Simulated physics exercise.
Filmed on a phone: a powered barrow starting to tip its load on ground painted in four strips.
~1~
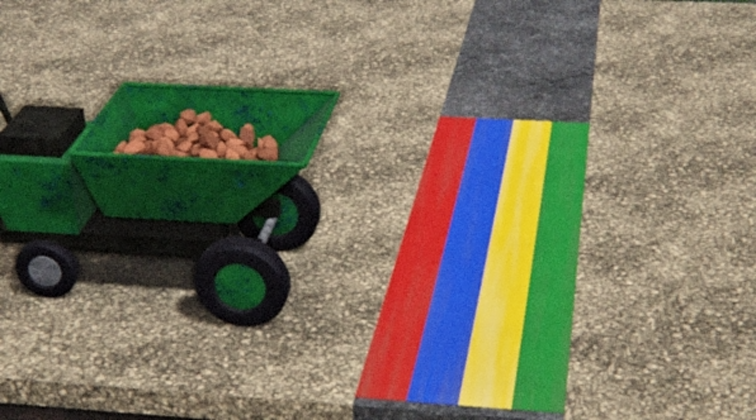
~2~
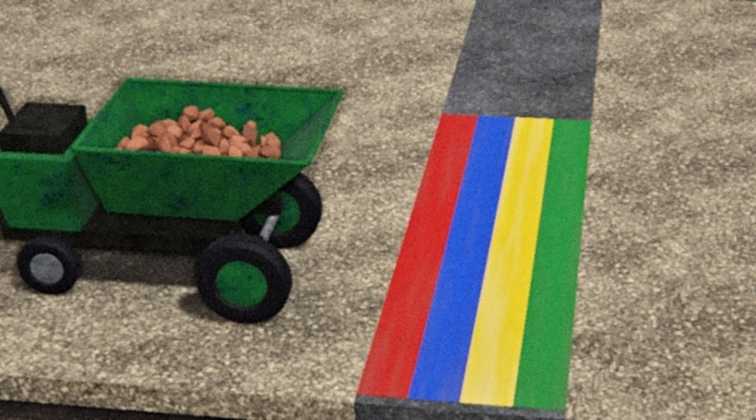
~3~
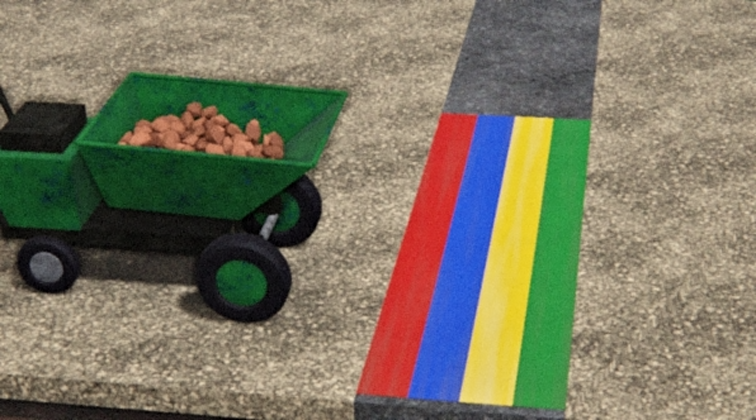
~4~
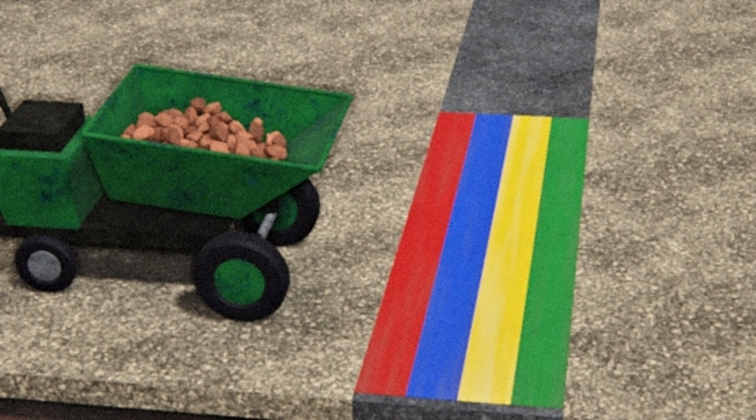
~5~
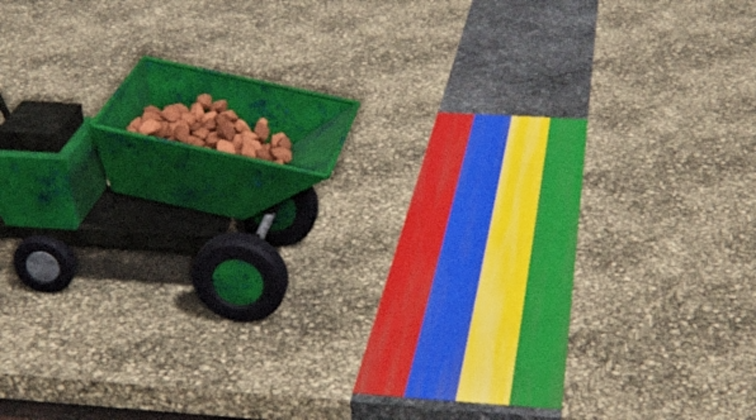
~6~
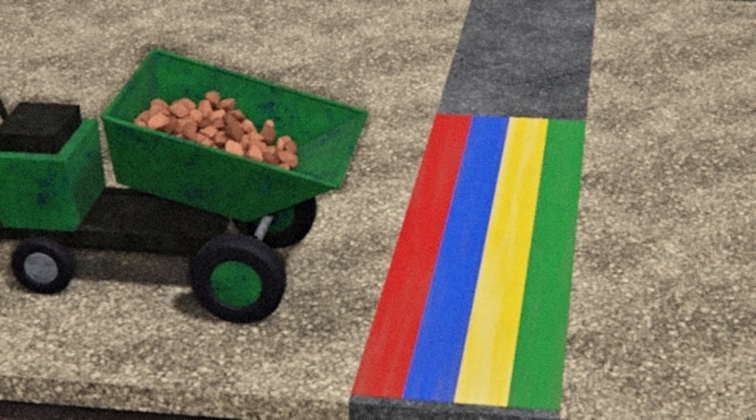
The footage shows a green wheeled barrow loaded with reddish-brown rubble beside a ground panel striped red, blue, yellow and green. Its skip starts level, then gradually tilts toward the stripes on the right, the rubble still inside.
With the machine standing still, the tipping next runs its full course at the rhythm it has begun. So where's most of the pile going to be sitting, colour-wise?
Most of it sits on blue.
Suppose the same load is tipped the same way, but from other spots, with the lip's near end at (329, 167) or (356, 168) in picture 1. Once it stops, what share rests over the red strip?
That would be roughly 0 in a hundred and then roughly 0 in a hundred.
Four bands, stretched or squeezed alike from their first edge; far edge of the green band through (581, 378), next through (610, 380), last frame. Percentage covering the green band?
Near 10 and then 0 in a hundred.
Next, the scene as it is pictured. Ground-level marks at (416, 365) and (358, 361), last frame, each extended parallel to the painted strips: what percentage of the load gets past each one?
Close to 60 and 70 per cent respectively.
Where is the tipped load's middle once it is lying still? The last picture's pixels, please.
Last view, centre at rest - approx. (459, 289).
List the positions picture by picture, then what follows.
The first frame shows lip of the skip at (304, 166), level; top of the load at (184, 148), lumps of rubble; red strip at (391, 361); blue strip at (441, 365); yellow strip at (491, 369); green strip at (542, 372).
The second frame shows lip of the skip at (308, 164), level; top of the load at (187, 144).
The third frame shows lip of the skip at (313, 166), tipped barely; top of the load at (171, 140).
The fourth frame shows lip of the skip at (319, 169), tipped a little; top of the load at (174, 135).
The fifth frame shows lip of the skip at (327, 177), tipped a little; top of the load at (180, 131).
The sixth frame shows lip of the skip at (336, 187), tipped clearly; top of the load at (188, 128); red strip at (387, 359); blue strip at (437, 362); yellow strip at (487, 366); green strip at (538, 370).
Soon after the last picture, skip tipped steeply; all in the skip.
A little later, skip tipped steeply; nearly all in the skip; a small part over the red strip; a small part over the blue strip.
Later still, skip tipped right over; about a quarter in the skip; a small part over the red strip; about a third over the blue strip; about a quarter over the yellow strip; a small part over the green strip; a stray few off the paint.
At rest, skip tipped right over; about a quarter in the skip; a small part over the red strip; about a third over the blue strip; about a quarter over the yellow strip; a small part over the green strip; a stray few off the paint.
